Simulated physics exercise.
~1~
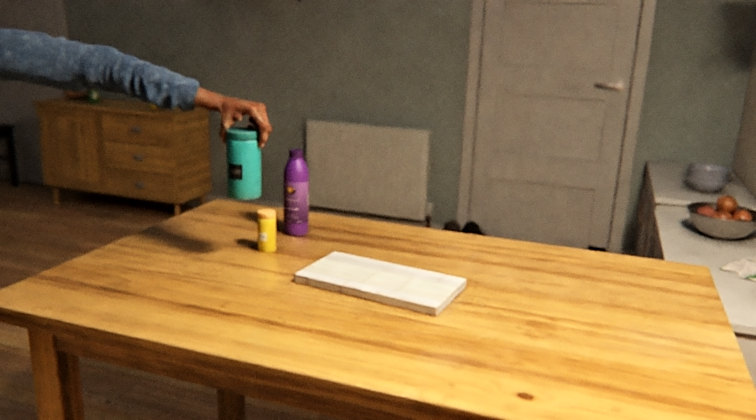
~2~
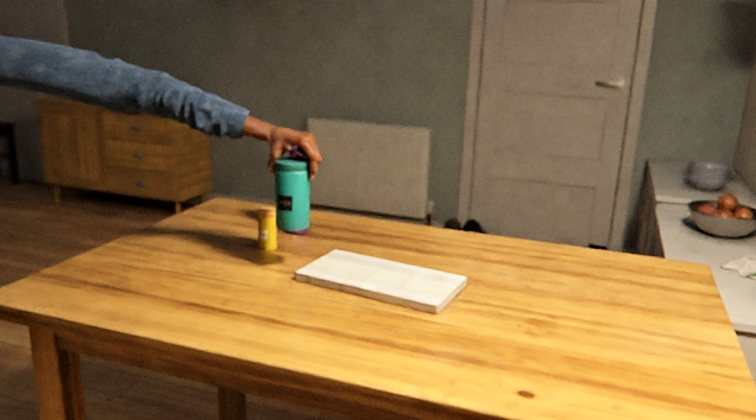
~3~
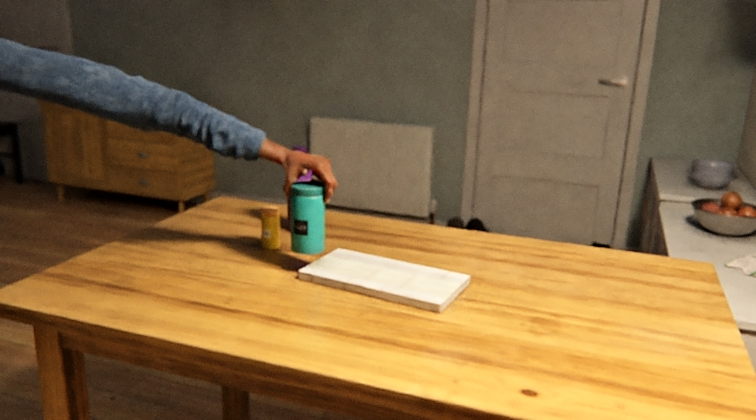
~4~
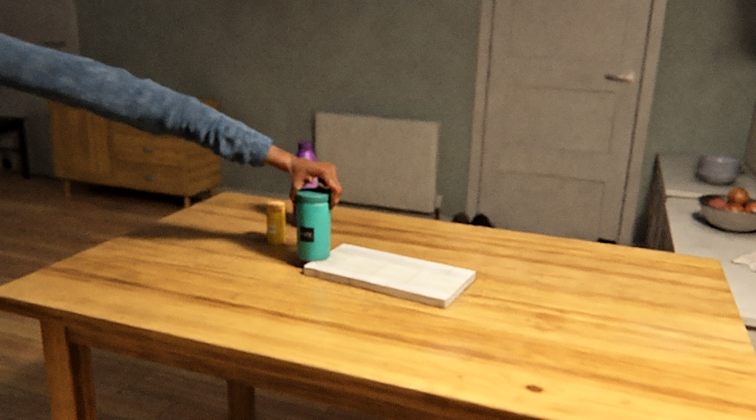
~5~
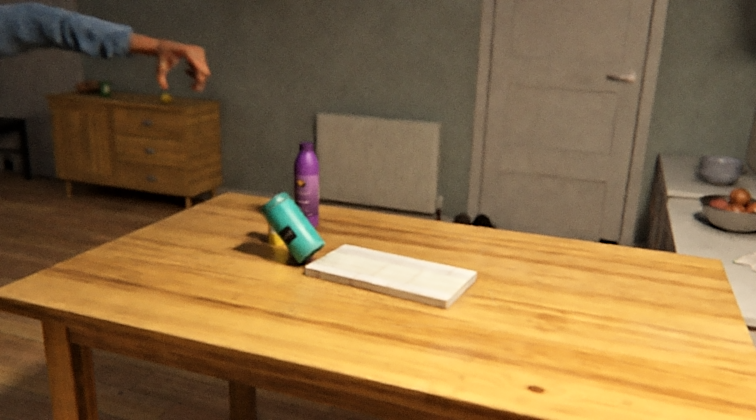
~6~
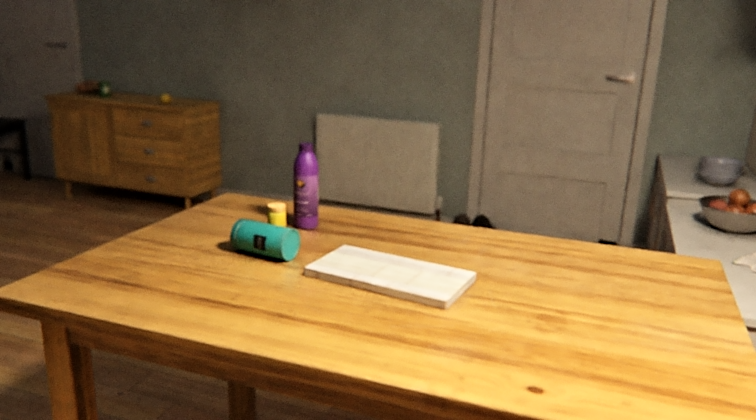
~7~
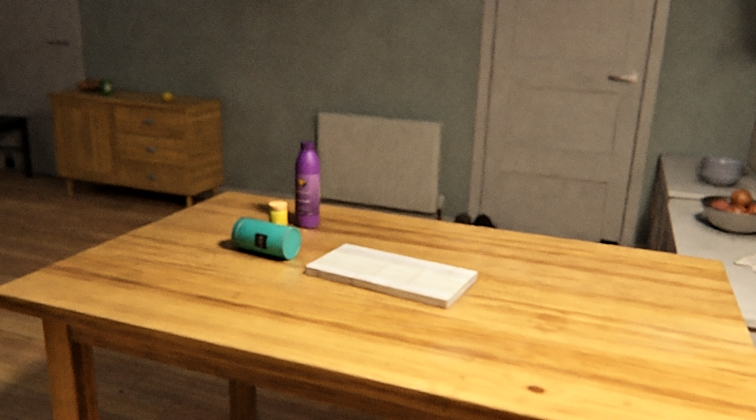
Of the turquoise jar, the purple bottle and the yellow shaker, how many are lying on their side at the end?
One of them, the turquoise jar, is lying on its side at the end.
